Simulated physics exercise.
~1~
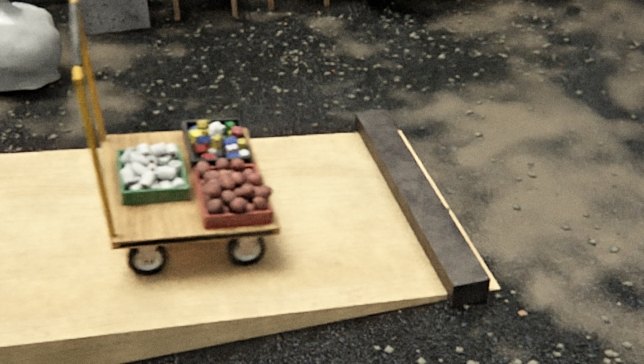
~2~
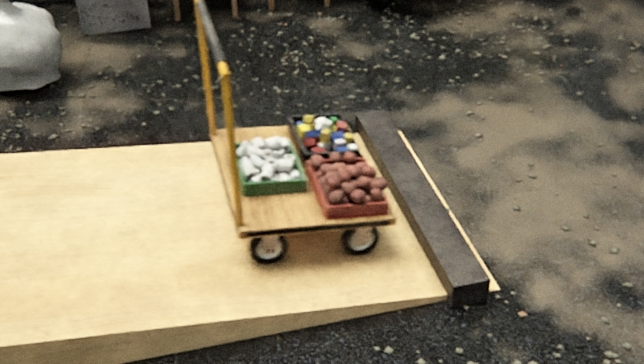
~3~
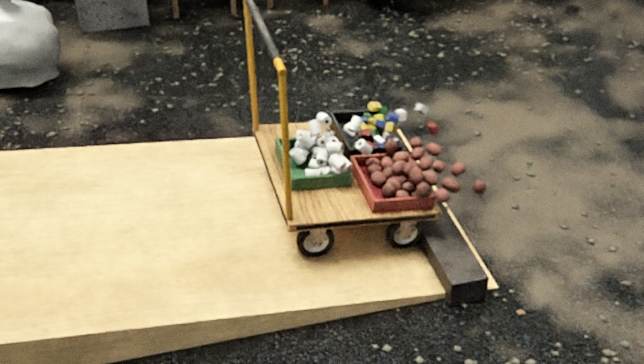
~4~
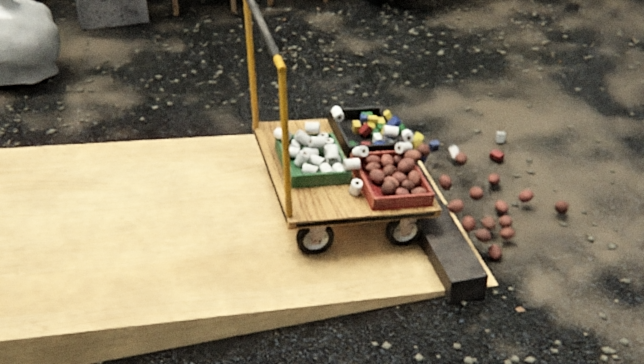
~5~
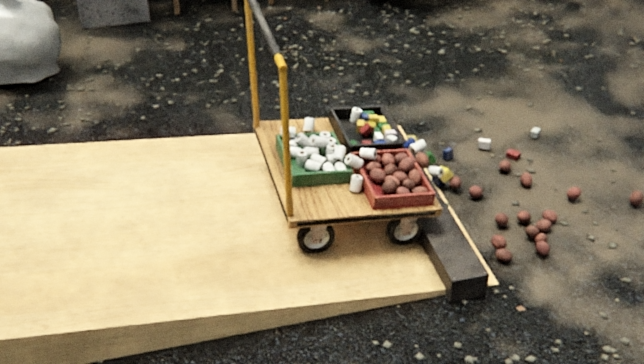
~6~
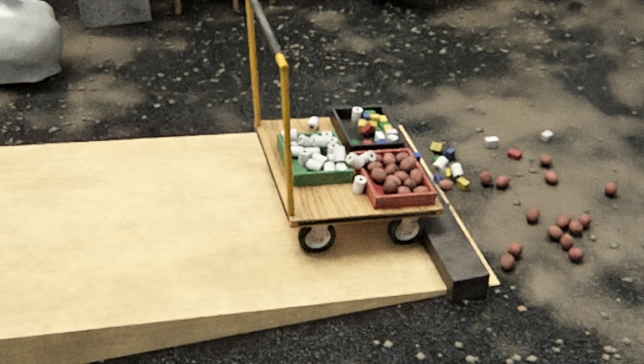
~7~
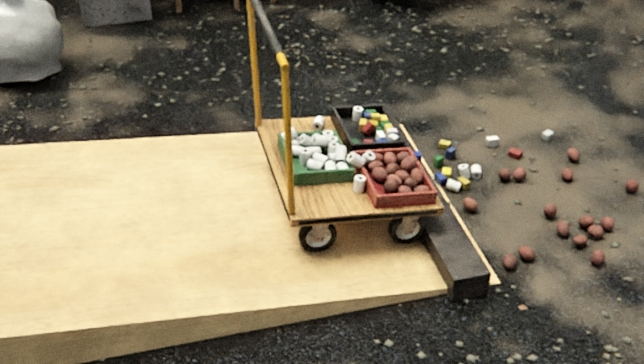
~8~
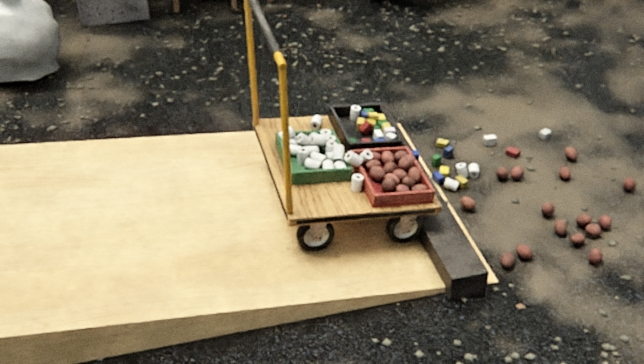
A flat wooden trolley with a yellow upright handle rolls rightward down a pale ramp, seen from above and to one side, on dark, gritty ground with sandy patches. It carries a green tray of white rolls at the left, a red tray of reddish-brown potatoes in front and a black tray of colourful bricks behind. The trolley stops at the dark kerb, and the loads surge forward. Potatoes and some bricks fly over the kerb, while several white rolls tumble out of their tray. The spilled pieces scatter and settle on the ground at right, leaving all three trays in place, still partly filled.
